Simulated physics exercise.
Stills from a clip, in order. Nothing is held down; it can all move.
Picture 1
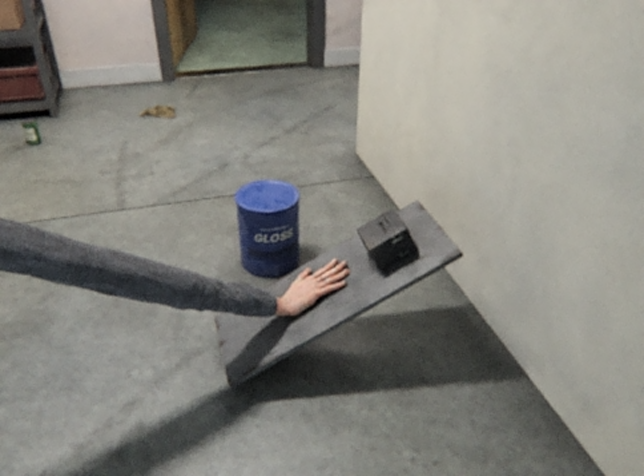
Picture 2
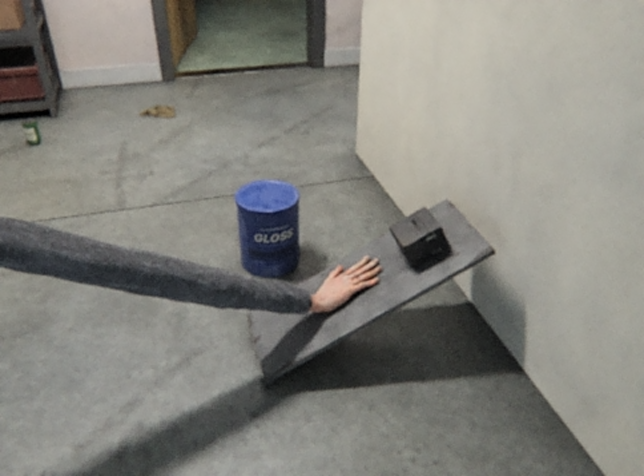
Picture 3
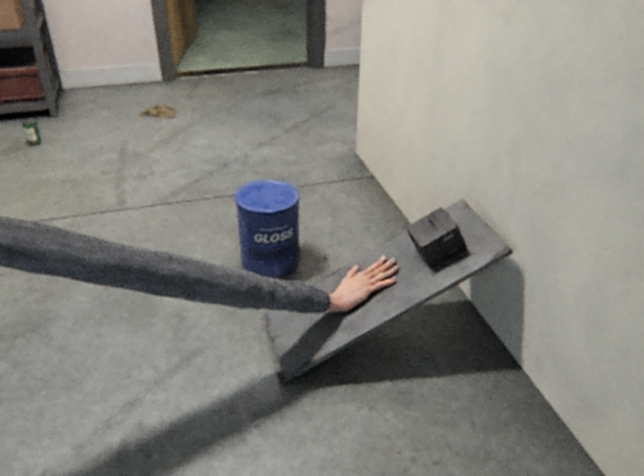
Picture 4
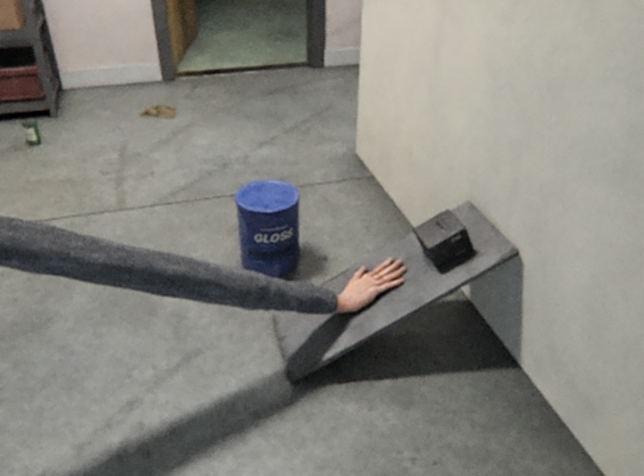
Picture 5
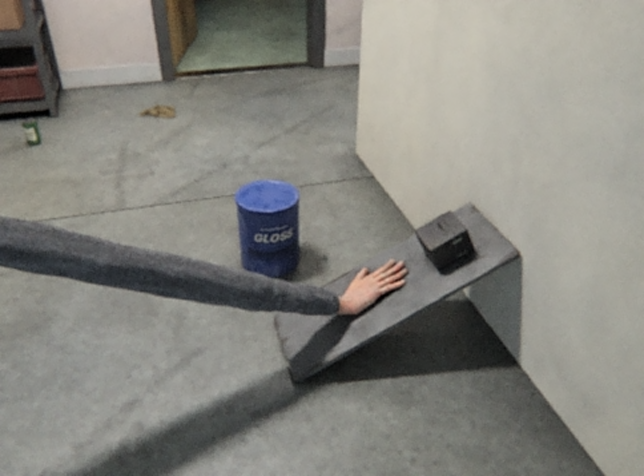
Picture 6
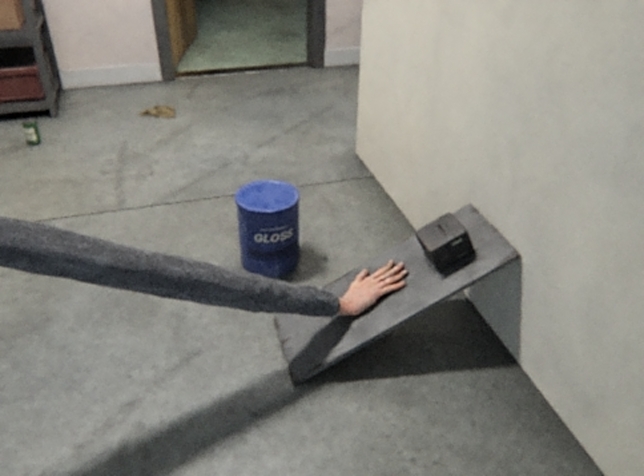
To begin with, a hand in a grey sleeve rests on a tilted grey board carrying a small black box, beside a blue pail. The hand pushes the board a short way right, box and all, up to the pale wall, then stays on it, nearly motionless.
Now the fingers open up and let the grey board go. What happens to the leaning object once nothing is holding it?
Shifting.
Then, 0.30 s on from there, grey board leaning 18° more than when let go near (376, 317).
Then, 0.40 s on from there, grey board leaning 26° more than when let go near (373, 324).
Then, 0.60 s on from there, grey board leaning 25° more than when let go near (372, 328).
In the end, moved from the start, grey board; blue pail unmoved. At the end, from the last picture's camera, grey board near (372, 331). The board gives way.
